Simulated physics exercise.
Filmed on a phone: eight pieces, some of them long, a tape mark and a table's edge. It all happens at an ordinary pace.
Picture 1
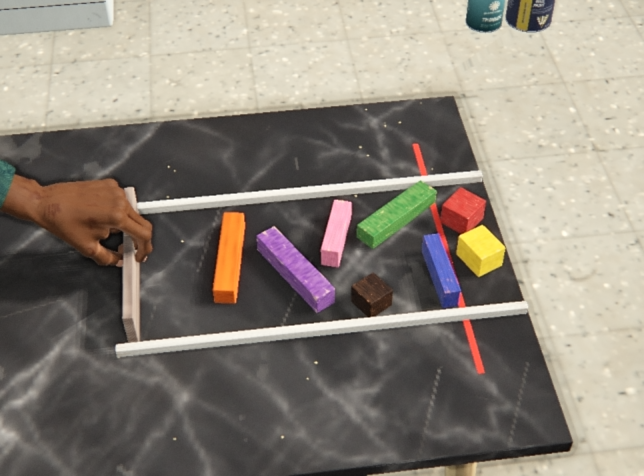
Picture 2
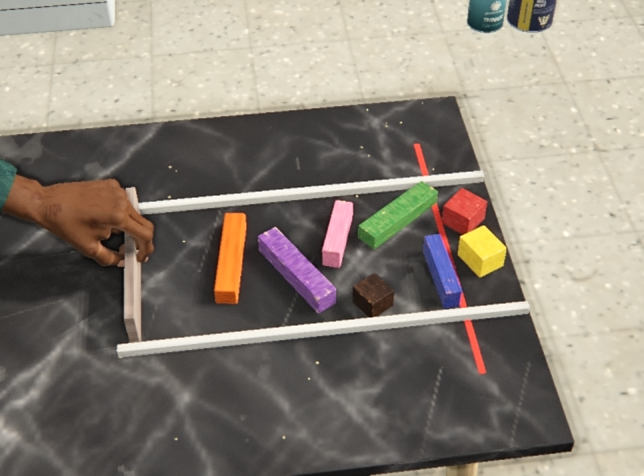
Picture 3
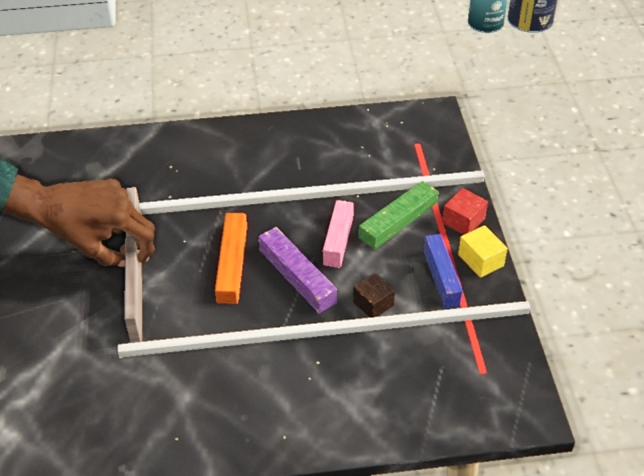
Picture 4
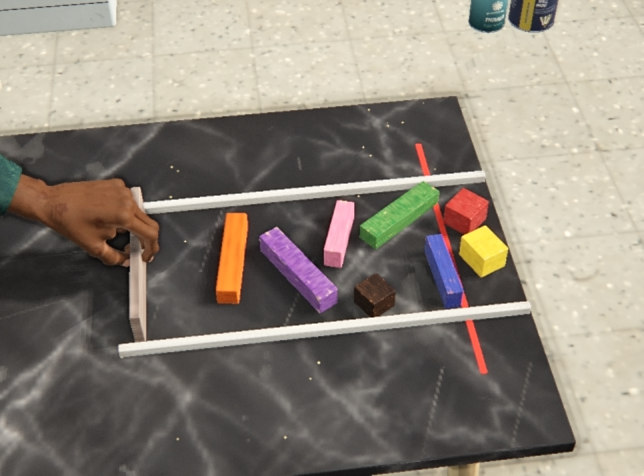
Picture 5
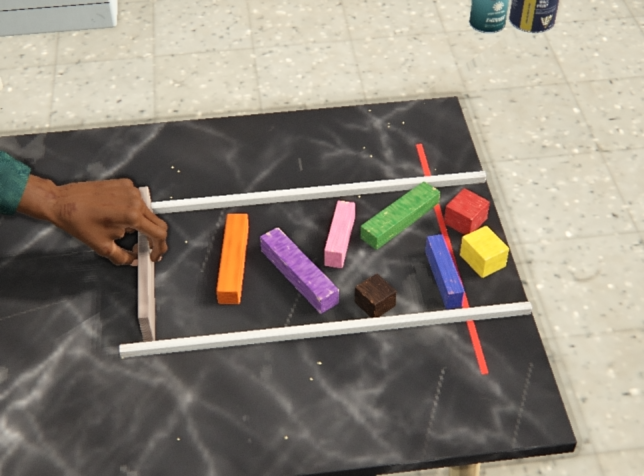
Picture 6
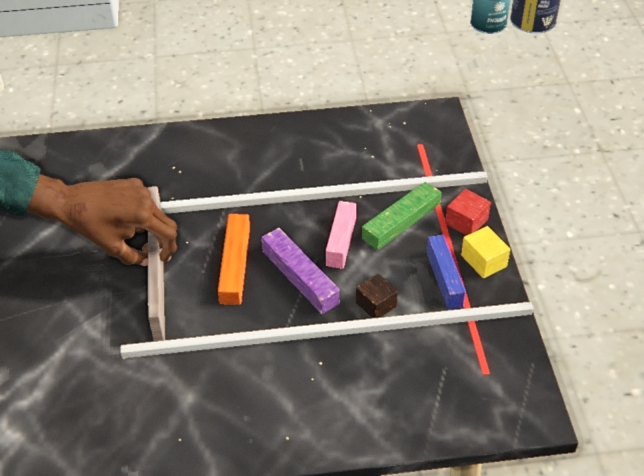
On a dark marbled tabletop, a hand sliding an upright board slightly right between white rails, the coloured blocks ahead staying still.
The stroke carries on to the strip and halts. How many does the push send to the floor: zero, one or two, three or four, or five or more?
Outcome: The number that fall off is three or four.
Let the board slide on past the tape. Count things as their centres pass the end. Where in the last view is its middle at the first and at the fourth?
First at (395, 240), next at (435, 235).
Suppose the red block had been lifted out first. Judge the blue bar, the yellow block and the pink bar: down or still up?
The blue bar comes down; the yellow block goes over; the pink bar is kept.
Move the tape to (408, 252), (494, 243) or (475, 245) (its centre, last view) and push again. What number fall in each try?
Try by try, 1, 7 and 6.
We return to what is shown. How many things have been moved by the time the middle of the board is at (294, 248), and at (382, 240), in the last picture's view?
First 3, then 8.
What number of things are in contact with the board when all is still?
That makes 1.
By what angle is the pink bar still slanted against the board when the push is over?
About 0°.
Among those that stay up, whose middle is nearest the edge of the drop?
That is the black block.
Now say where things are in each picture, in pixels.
Yellow block (480, 251); red block (463, 212); blue bar (441, 270); board (131, 263); tape (445, 246), in the first frame.
Red block (464, 212); black block (373, 296), in the second frame.
Blue bar (443, 271); purple bar (297, 269), in the third frame.
Yellow block (483, 251); board (138, 263), in the fourth frame.
Red block (467, 212); orange stick (233, 258), in the fifth frame.
Yellow block (485, 252); red block (468, 213); blue bar (446, 271); board (156, 262); tape (450, 247), in the sixth frame.
Early on, none off yet; yellow block at rest near (485, 252); red block at rest near (468, 213); blue bar at rest near (446, 271).
A while later, none off yet; yellow block leaning a little near (525, 254); red block travelled about its own width near (498, 213); blue bar travelled about its own width near (502, 272).
Finally, the number that fall off is three or four; lost, green bar, blue bar, red block and yellow block.
